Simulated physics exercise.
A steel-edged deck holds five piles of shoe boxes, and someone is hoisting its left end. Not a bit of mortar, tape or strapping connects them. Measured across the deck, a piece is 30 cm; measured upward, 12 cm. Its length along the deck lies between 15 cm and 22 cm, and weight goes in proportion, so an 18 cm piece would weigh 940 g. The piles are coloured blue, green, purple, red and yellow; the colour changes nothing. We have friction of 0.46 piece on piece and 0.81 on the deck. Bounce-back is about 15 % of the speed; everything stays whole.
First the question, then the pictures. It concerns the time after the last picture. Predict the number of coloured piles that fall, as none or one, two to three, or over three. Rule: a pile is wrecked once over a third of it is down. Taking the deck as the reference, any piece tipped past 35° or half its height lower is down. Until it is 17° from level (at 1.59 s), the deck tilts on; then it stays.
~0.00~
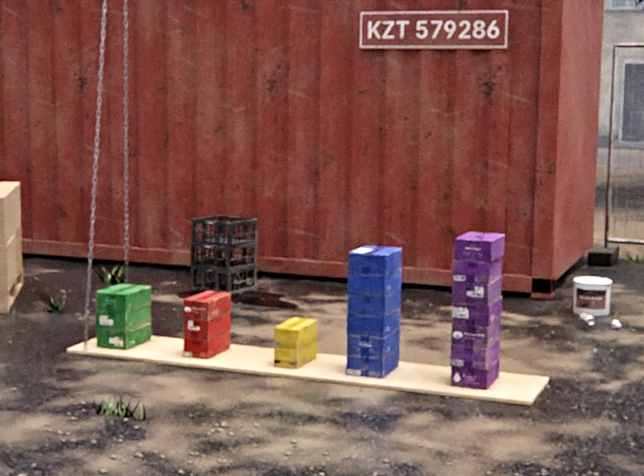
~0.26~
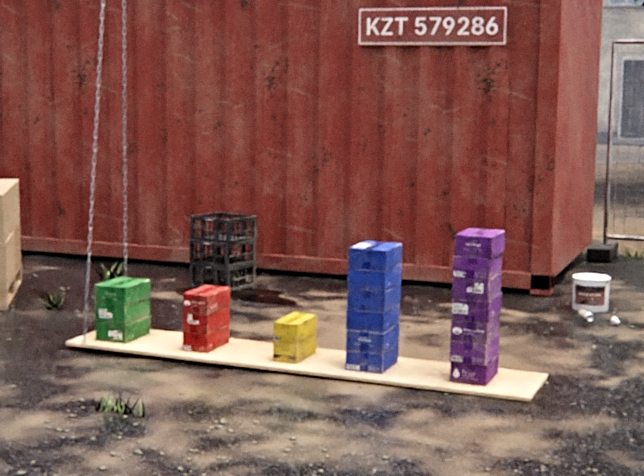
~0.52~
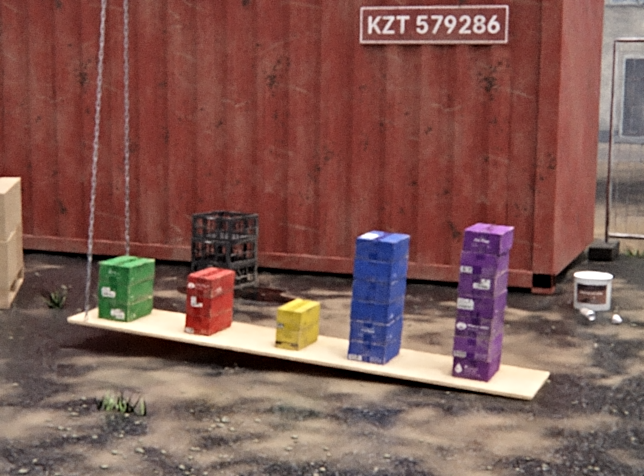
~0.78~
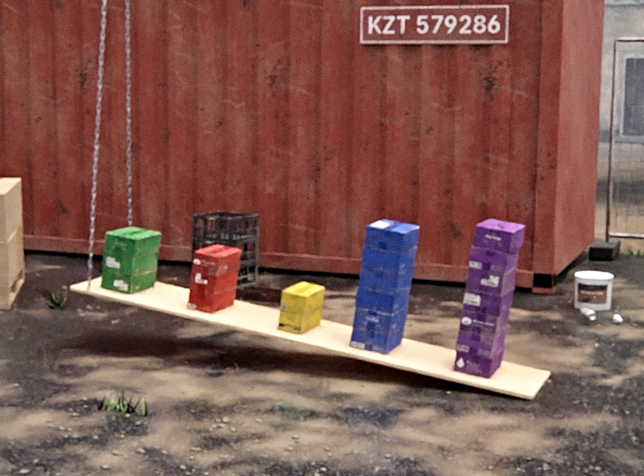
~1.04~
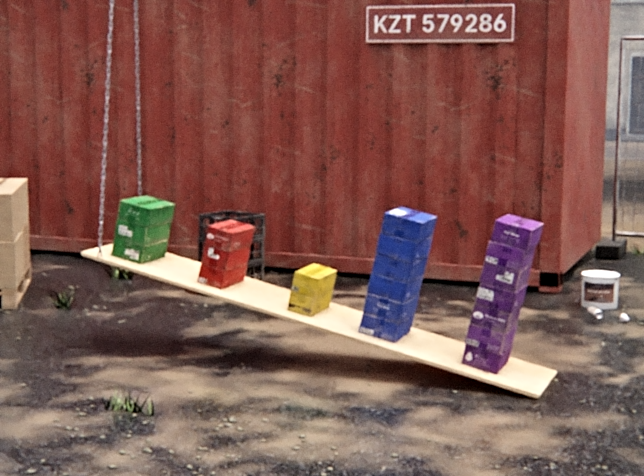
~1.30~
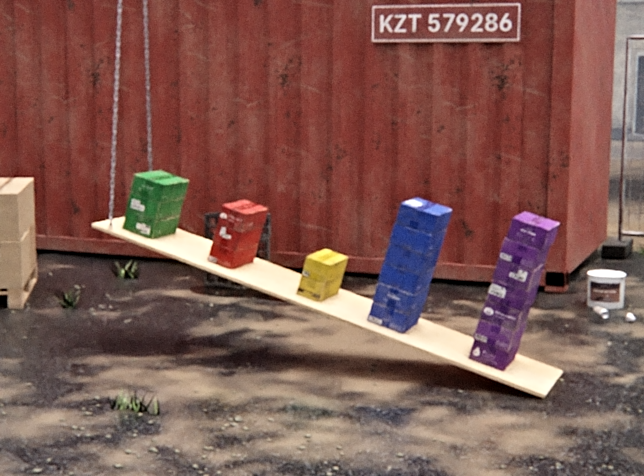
It takes more than one but under four.
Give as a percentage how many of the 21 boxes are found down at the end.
60 %.
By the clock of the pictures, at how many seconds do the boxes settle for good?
Close to 3.5 seconds.
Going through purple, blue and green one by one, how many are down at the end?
Purple 7, blue 6, green 0.
After 1.52 s, slope 17°; none of the 21 boxes down, 8 disturbed; top purple box leaning 3°; top blue box shifted 10 mm.
After 1.92 s, slope 17°; none of the 21 boxes down, 13 disturbed; top purple box leaning 31°, 57 mm lower; top blue box leaning 9°.
After 2.20 s, slope 17°; 7 of the 21 boxes down; top purple box on its side; top blue box leaning 31°, 41 mm lower.
After 2.54 s, slope 17°; 13 of the 21 boxes down; top purple box on its side; top blue box on its side.
At rest (3.5 s), slope 17°; 13 of the 21 boxes down; top blue box upside down; top purple box upside down. Wrecked, blue and purple. As the last picture would show them, middles, top blue box near (618, 340).
